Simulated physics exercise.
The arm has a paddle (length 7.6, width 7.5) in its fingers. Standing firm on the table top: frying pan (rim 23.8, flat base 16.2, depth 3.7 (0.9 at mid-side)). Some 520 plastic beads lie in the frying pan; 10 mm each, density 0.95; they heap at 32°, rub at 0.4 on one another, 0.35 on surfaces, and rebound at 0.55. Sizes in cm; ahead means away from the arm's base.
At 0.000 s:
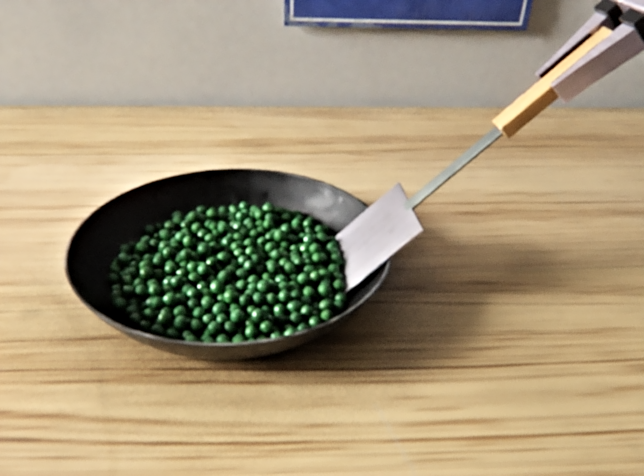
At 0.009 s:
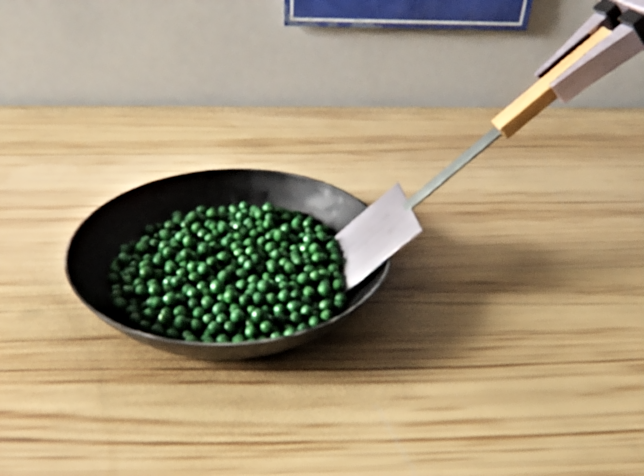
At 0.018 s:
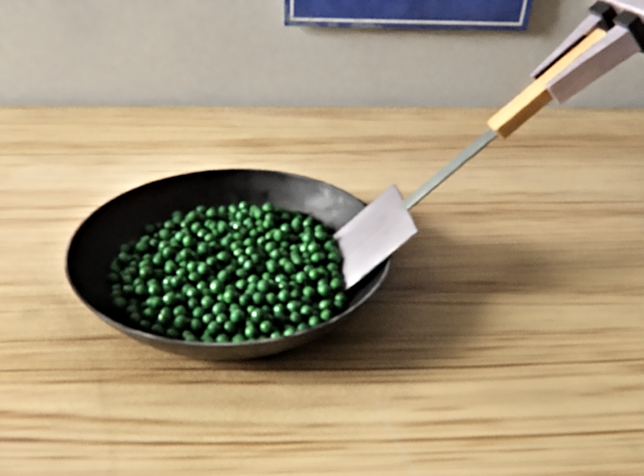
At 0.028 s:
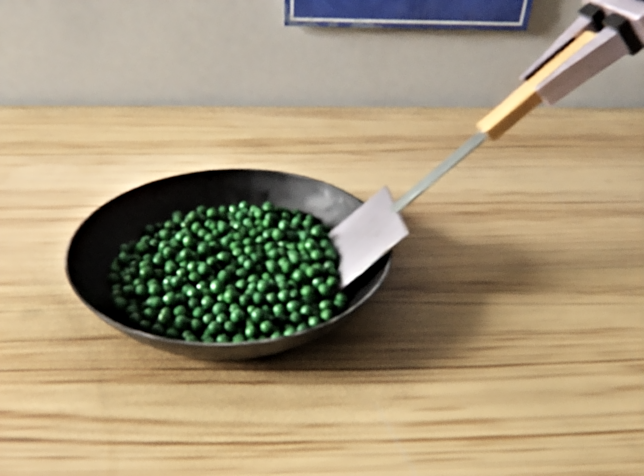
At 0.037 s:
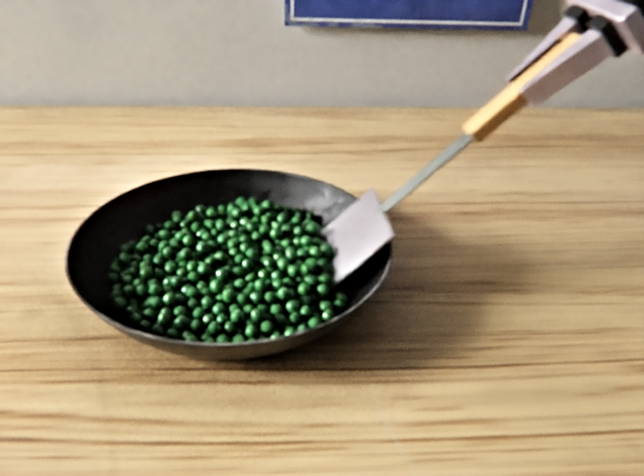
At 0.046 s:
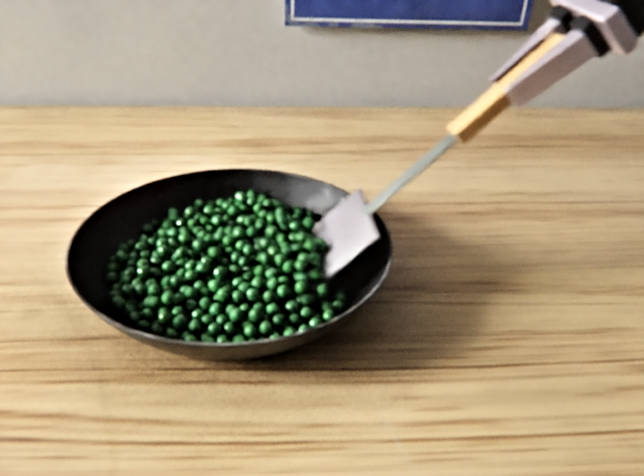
A pile of small green beads sat in a dark frying pan on a wooden table while a robotic arm held a paddle at its right edge, then slid it slowly left, pushing into the beads.
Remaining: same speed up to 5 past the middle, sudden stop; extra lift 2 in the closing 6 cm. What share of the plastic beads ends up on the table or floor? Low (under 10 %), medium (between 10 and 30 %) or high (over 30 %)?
Answer: Medium; between 10 and 30 % of the plastic beads finish on the table or floor.
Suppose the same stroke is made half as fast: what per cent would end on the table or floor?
It would be near 0 per cent.
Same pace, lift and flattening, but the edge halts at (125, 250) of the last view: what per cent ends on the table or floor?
About 30 per cent.
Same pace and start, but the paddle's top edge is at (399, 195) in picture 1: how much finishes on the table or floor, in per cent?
Some 15 per cent.
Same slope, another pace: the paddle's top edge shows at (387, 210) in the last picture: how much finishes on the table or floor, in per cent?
About 0 per cent.
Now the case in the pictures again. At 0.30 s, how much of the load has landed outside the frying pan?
Roughly 15 per cent.
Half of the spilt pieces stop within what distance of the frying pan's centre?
About 38 cm.
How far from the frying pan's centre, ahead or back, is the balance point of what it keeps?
Some 4.0 cm ahead.
By 0.07 s, sloping 46°, highest piece 6 above the table; 523 in the frying pan.
By 0.09 s, sloping 46°, highest piece 7 above the table; 523 in the frying pan.
By 0.30 s, sloping 46°, highest piece 5 above the table; 450 in the frying pan, 72 on the table or floor, 1 on the blade or in flight.
By 1.35 s, sloping 46°, highest piece 4 above the table; 450 in the frying pan, 73 on the table or floor.
Final count, 450 in the frying pan, 73 on the table or floor. That is 14 % on the table or floor.
